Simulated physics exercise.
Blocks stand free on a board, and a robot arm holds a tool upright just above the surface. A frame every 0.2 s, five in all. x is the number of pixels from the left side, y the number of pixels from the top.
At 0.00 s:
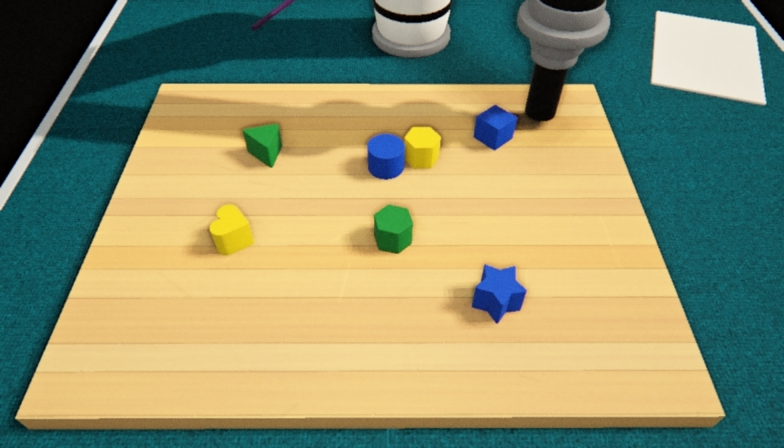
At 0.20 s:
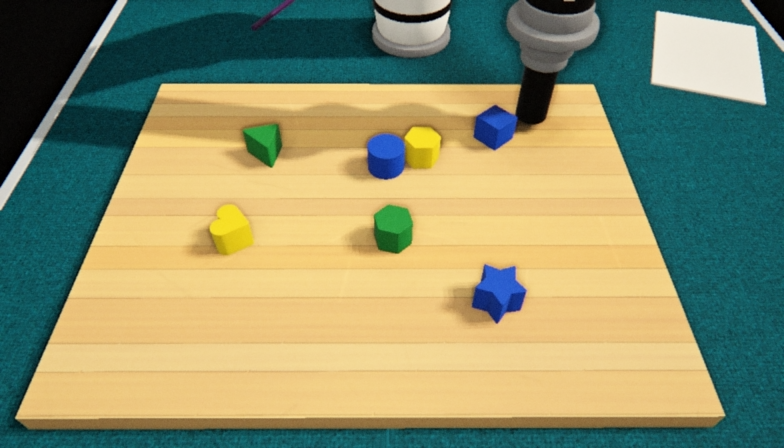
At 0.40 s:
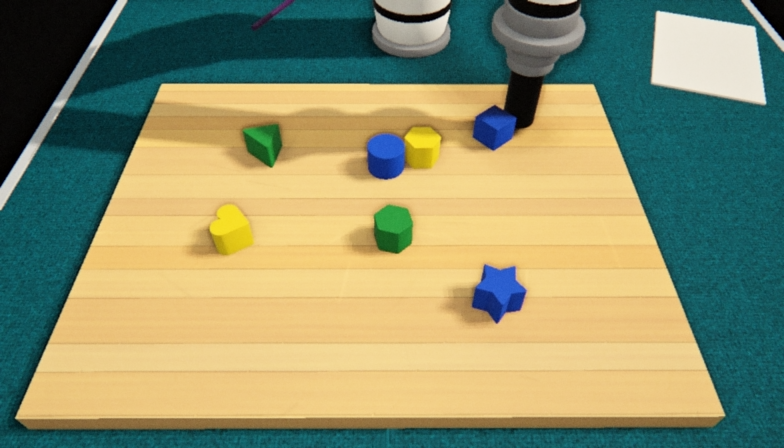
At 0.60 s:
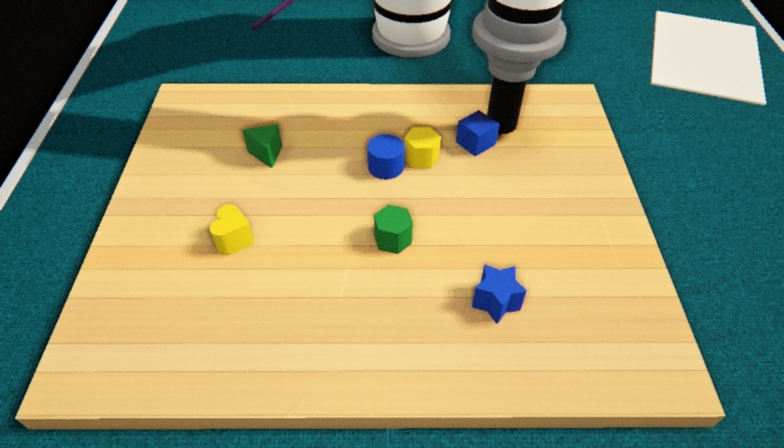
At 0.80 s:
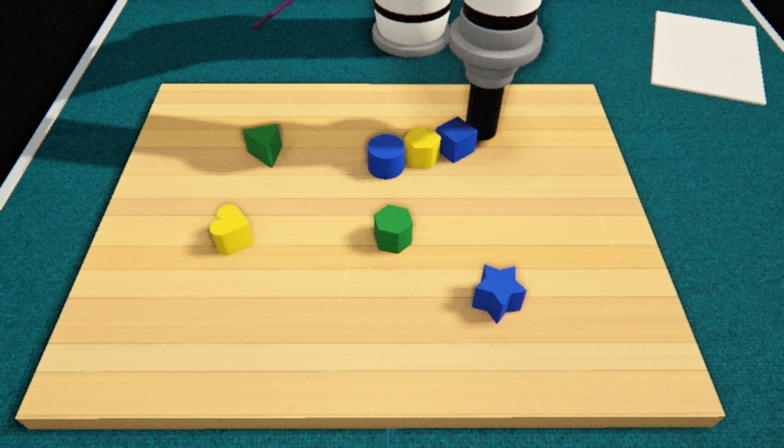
To begin with, a robot arm holds a dark upright tool just right of a blue square block, among yellow, green and blue blocks on a wooden board. The tool moves left to the blue block, then pushes it left until it sits right beside the yellow hexagon, while the other blocks stay put.
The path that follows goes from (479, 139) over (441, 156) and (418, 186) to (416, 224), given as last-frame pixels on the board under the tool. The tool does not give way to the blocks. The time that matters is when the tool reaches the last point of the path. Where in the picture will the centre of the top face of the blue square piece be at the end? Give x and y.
Around (385, 160).
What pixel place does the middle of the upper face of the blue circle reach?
In the picture, that point is around (323, 157).
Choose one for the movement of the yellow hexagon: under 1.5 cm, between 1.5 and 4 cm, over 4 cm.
Of the three bands, it's over 4 cm.
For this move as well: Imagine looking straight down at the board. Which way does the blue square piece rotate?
The block spins clockwise.
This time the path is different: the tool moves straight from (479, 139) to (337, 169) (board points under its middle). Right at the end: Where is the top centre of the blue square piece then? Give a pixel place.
Its top face will be centred at roughly (307, 163).
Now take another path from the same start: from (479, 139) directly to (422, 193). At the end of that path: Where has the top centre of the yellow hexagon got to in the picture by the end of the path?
Top centre: (375, 141).
The first path, step by step. One third of the way, tool at (441, 148); blue circle at (347, 155); yellow hexagon at (380, 143), turned 15° clockwise; blue square piece at (413, 143), turned 20° clockwise.
Two thirds of the way, tool at (418, 178); blue circle at (323, 157); yellow hexagon at (358, 147), turned 50° clockwise; blue square piece at (385, 160), turned 60° clockwise.
At the end, tool at (416, 215); blue circle at (323, 157); green hexagon at (390, 223), turned 15° clockwise; yellow hexagon at (358, 147), turned 50° clockwise; blue square piece at (385, 160), turned 60° clockwise.
